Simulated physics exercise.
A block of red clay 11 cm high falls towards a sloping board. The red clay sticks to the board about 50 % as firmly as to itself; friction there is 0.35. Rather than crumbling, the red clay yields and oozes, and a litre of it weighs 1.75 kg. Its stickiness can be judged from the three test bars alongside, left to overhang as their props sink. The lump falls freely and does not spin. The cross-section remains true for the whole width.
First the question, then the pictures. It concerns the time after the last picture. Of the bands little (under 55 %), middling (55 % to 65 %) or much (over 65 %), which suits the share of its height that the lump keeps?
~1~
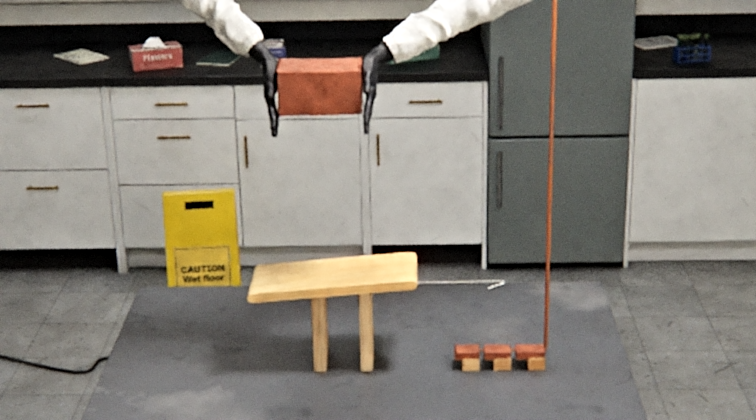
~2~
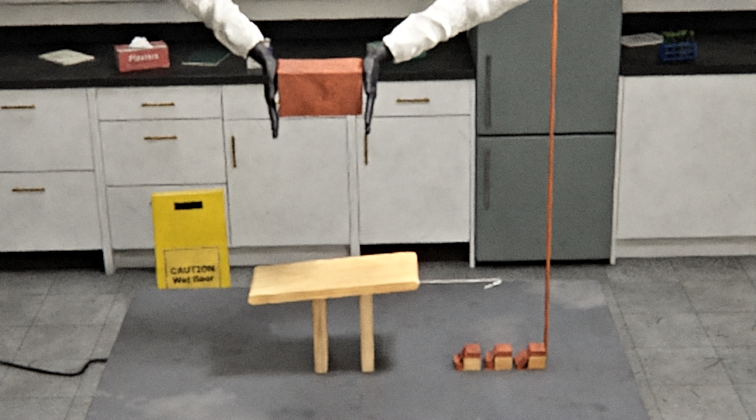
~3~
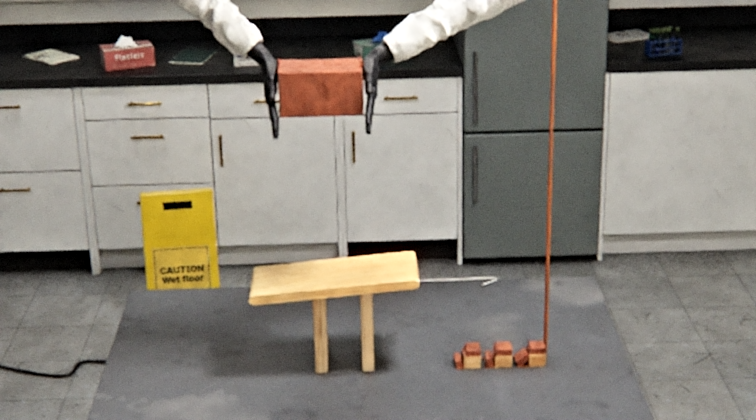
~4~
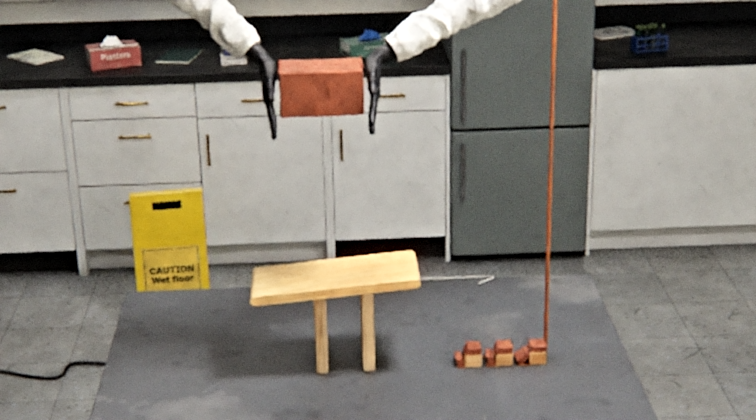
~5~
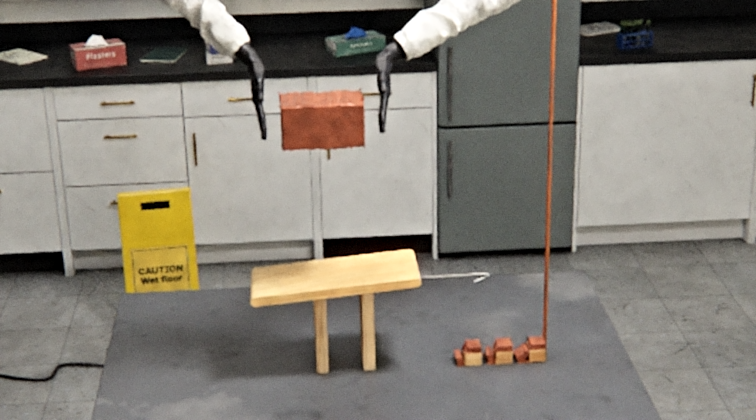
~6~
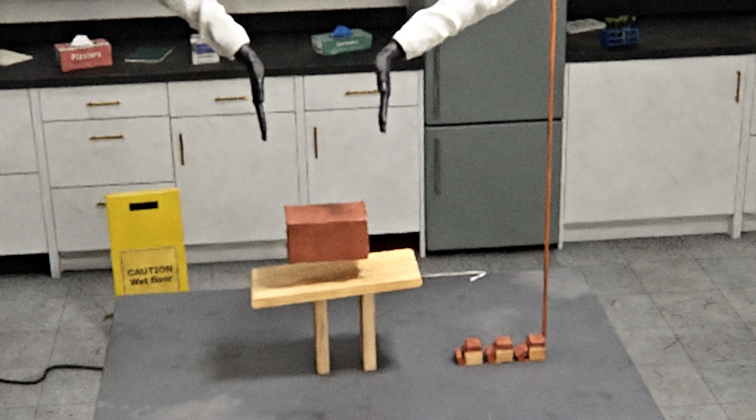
Little.
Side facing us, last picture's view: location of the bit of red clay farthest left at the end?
It shows up near (267, 292) in the last picture.
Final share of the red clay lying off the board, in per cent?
Around 35 per cent lies off the board in the end.
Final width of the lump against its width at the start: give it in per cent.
Near 190 % by the end.
Last picture + 0.11 s, it stands 88 % of its first height and none has gone off the board.
Last picture + 0.24 s, it stands 51 % of its first height and 16 % has gone off the board.
Last picture + 0.38 s, it stands 51 % of its first height and 36 % has gone off the board.
Last picture + 0.51 s, it stands 51 % of its first height and 37 % has gone off the board.
Last picture + 0.61 s, it stands 51 % of its first height and 37 % has gone off the board.
